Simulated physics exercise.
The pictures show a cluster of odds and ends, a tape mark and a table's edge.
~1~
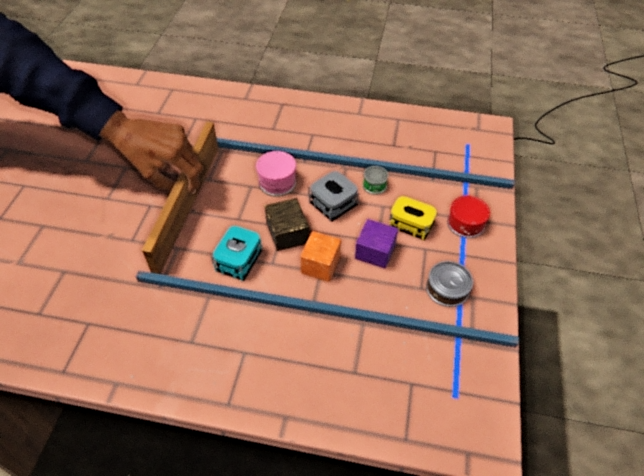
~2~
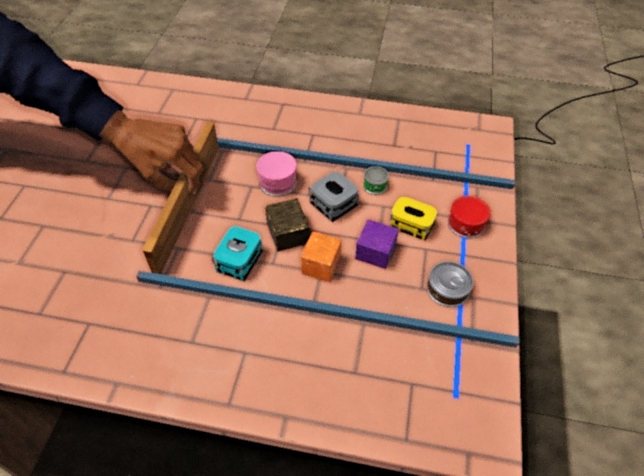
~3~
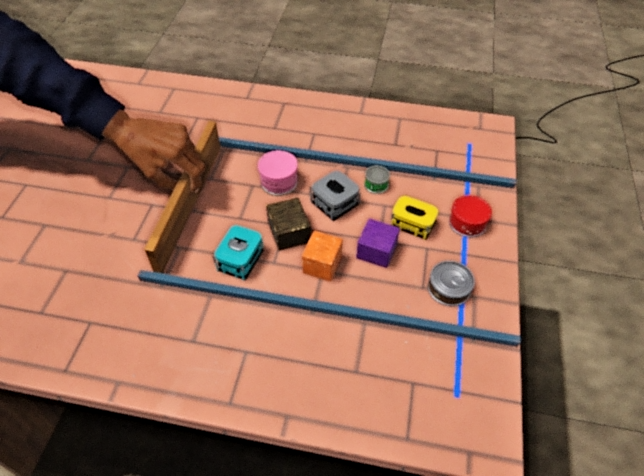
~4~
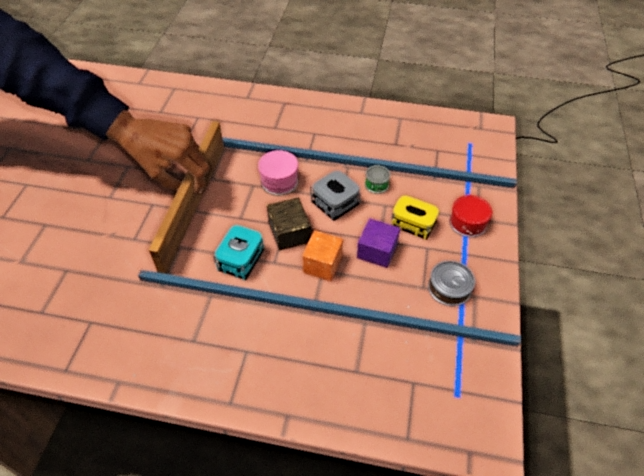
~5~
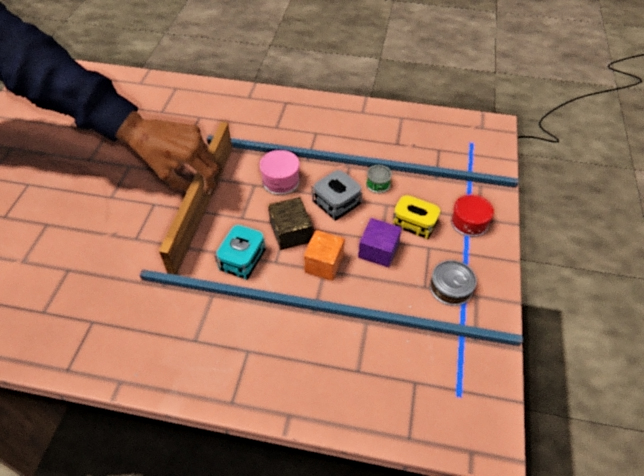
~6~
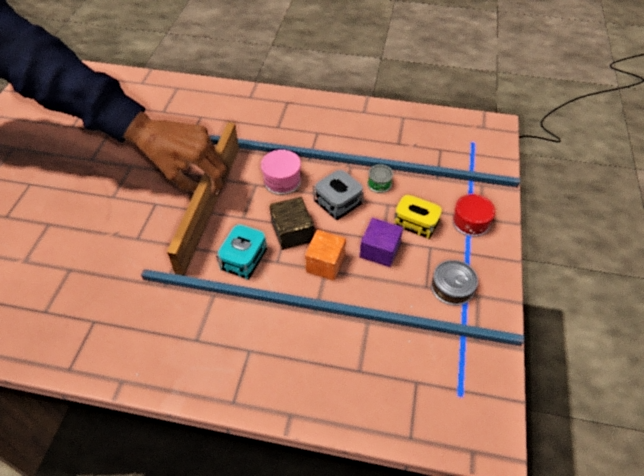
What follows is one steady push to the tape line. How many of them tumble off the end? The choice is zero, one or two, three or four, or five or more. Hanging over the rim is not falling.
The number that fall off is three or four.
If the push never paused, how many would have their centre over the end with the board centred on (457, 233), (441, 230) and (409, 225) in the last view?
Place by place, 3, 1 and 0.
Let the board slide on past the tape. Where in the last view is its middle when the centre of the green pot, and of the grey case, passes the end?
For the green pot at (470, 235), for the grey case at (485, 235).
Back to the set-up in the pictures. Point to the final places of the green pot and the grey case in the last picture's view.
The green pot stops around (522, 192); the grey case around (512, 225).
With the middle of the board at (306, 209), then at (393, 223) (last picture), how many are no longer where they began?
The counts are 5 and 10.
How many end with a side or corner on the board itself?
That makes 3.
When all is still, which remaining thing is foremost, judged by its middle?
The green pot.
A little later, none off yet; red tin at rest near (473, 216); brown tin at rest near (454, 282); yellow case at rest near (417, 217).
Next, none off yet; red tin moving near (478, 214); brown tin shifted a little near (468, 289); yellow case shifted about its own width near (463, 236).
When it is over, the number that fall off is three or four; down, purple block, yellow case, brown tin and red tin.
